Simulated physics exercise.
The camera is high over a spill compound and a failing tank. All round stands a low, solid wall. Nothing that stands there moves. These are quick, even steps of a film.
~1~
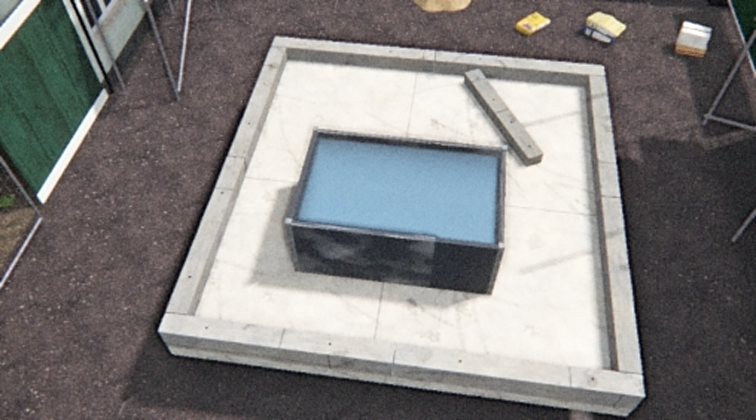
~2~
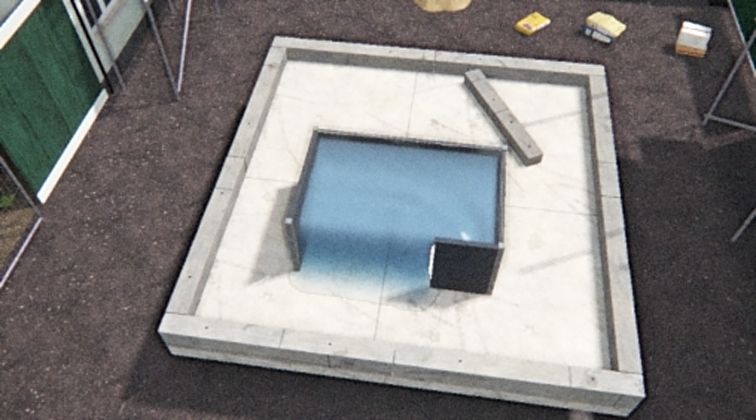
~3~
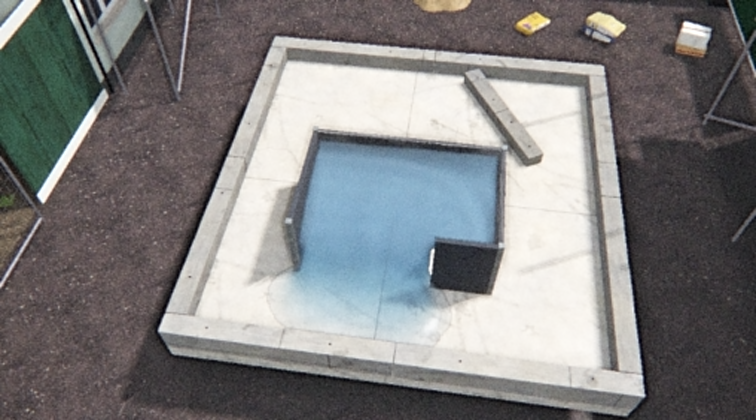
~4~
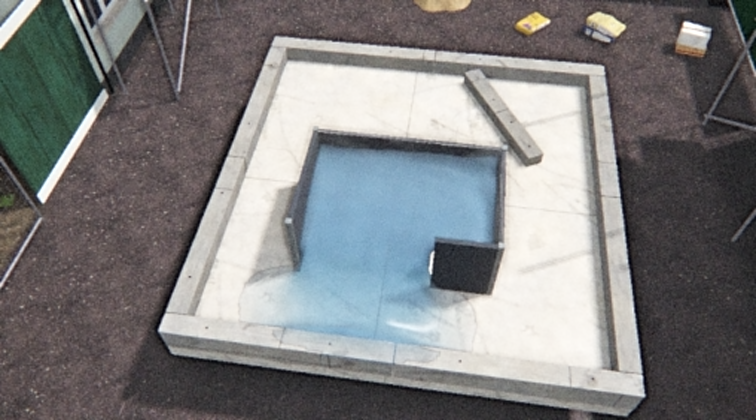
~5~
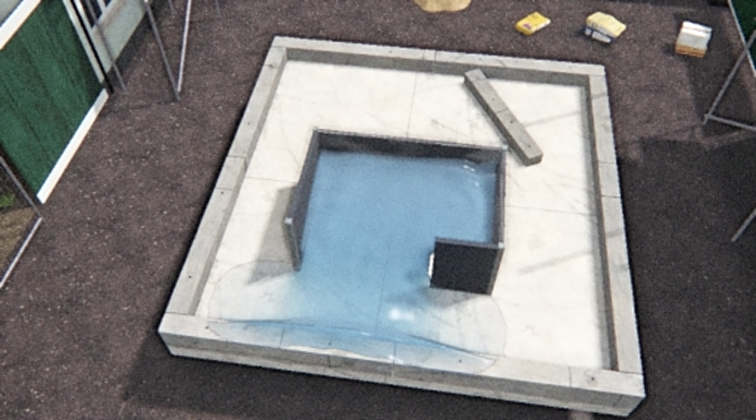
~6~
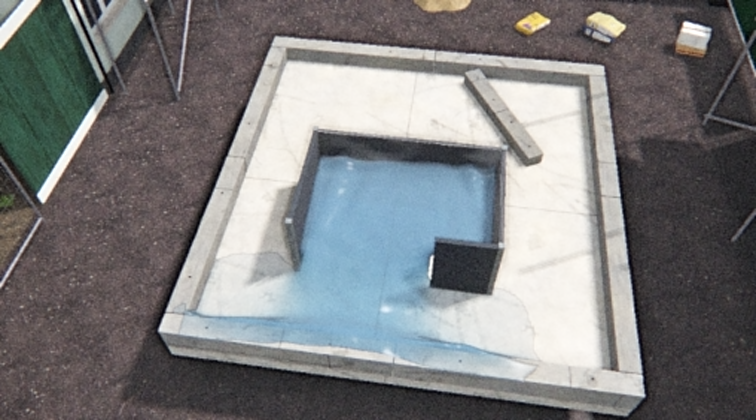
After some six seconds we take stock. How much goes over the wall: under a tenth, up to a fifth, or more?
It loses above a fifth.
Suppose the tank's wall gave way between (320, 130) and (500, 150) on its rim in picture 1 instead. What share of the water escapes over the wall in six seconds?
Near 22 in a hundred.
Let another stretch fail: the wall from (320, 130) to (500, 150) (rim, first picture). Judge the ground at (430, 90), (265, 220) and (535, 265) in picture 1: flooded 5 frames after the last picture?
As listed: Under water, no water, not flooded.
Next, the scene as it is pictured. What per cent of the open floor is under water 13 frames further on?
Near 60 in a hundred.
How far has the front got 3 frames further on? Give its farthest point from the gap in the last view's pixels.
Roughly at (603, 379).
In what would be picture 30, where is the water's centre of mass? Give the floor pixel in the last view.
Near (397, 225).
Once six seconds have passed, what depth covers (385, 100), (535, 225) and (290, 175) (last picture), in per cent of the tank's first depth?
About 10, 6 and 6 per cent.
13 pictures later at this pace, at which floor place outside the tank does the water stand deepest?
I would point to (194, 324).
A moment on, water covers 20 % of the floor; the low wall has let 13 % over.
Next, water covers 25 % of the floor; the low wall has let 20 % over.
Then, water covers 55 % of the floor; the low wall has let 32 % over.
Later, water covers 75 % of the floor; the low wall has let 34 % over.
In the end, water covers 80 % of the floor; the low wall has let 34 % over.
